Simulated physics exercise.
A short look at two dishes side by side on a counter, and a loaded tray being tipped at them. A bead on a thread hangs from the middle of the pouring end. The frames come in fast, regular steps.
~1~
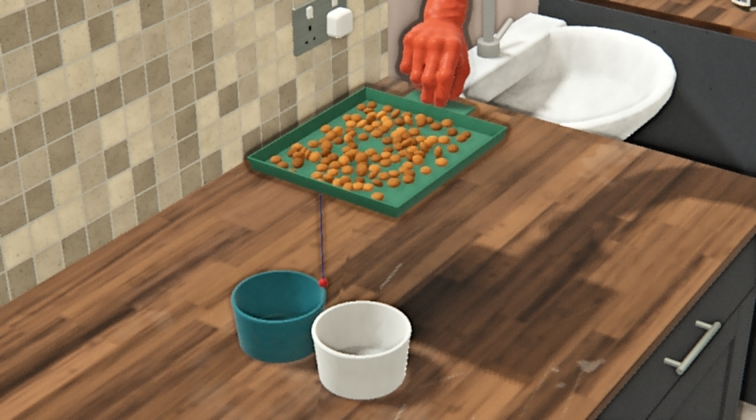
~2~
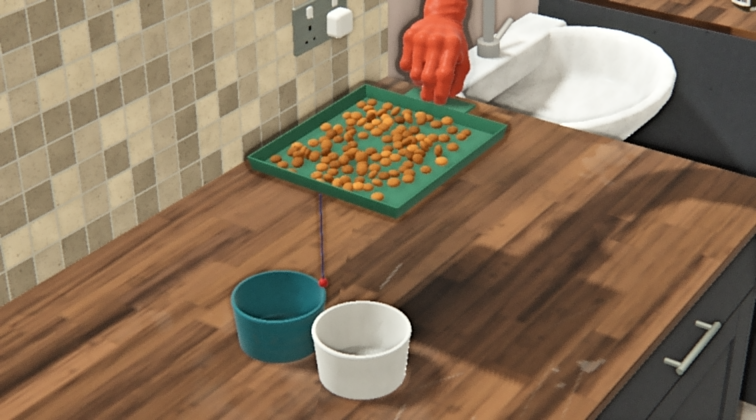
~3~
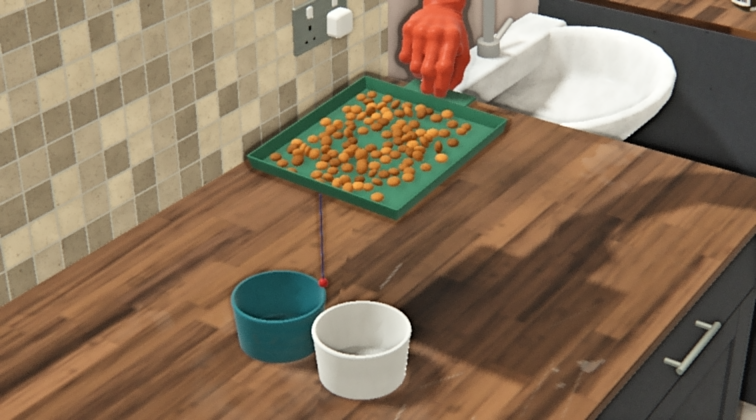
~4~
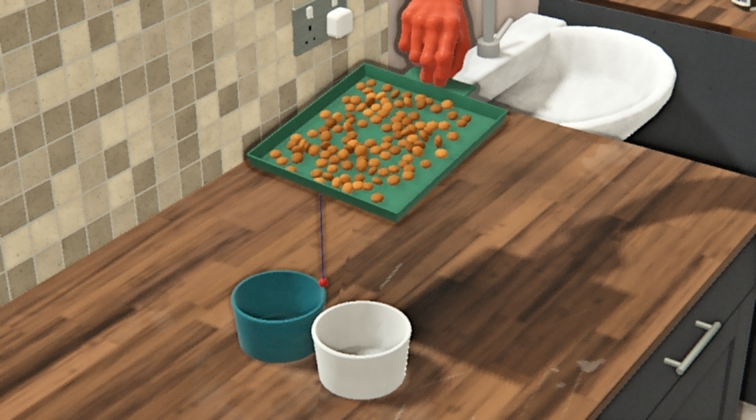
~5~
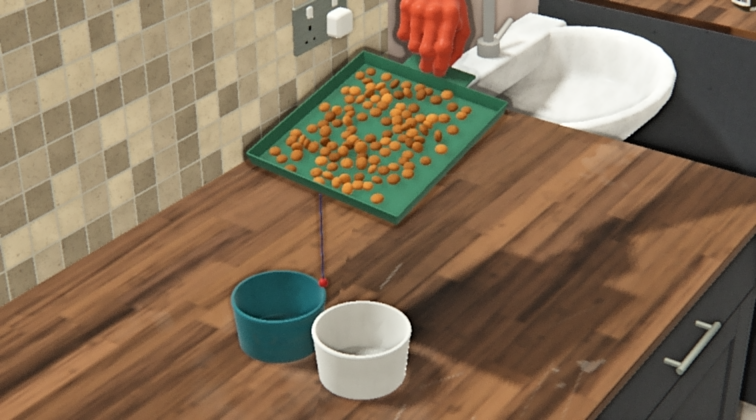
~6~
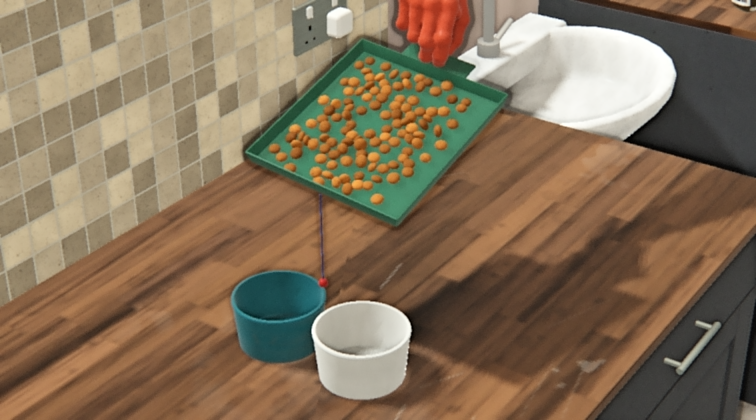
Green tray of small brown pieces slowly tilting as a red-gloved hand raises its far side, above teal and white bowls.
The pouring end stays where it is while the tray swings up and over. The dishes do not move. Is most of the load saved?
In the dishes lies the larger part of it.
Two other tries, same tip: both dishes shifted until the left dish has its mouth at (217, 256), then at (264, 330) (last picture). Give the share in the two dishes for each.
Roughly 0 per cent, and 20 per cent.
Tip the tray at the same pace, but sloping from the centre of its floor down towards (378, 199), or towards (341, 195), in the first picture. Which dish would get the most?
One: The right one. Two: The right dish.
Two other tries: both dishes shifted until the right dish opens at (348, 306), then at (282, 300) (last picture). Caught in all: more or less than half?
One: Below a half. Two: Less than half.
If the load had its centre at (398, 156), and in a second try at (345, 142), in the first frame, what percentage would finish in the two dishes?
In turn 90 and 90 in a hundred.
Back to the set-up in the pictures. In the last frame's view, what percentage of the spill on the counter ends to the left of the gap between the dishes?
Some 40 per cent.
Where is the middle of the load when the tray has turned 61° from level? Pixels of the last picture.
Close to (361, 159).
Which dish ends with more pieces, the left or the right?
The winner is the right one.
Just after the last frame, tray tipped steeply; every one on the tray.
A moment on, tray tipped right over; roughly two thirds on the tray; about a tenth in the right dish; roughly a quarter in the air.
Further on, tray tipped past a quarter turn; the larger part in the right dish; just a few in the left dish; roughly a quarter outside both.
When it is over, tray tipped past a quarter turn; the larger part in the right dish; just a few in the left dish; roughly a quarter outside both.
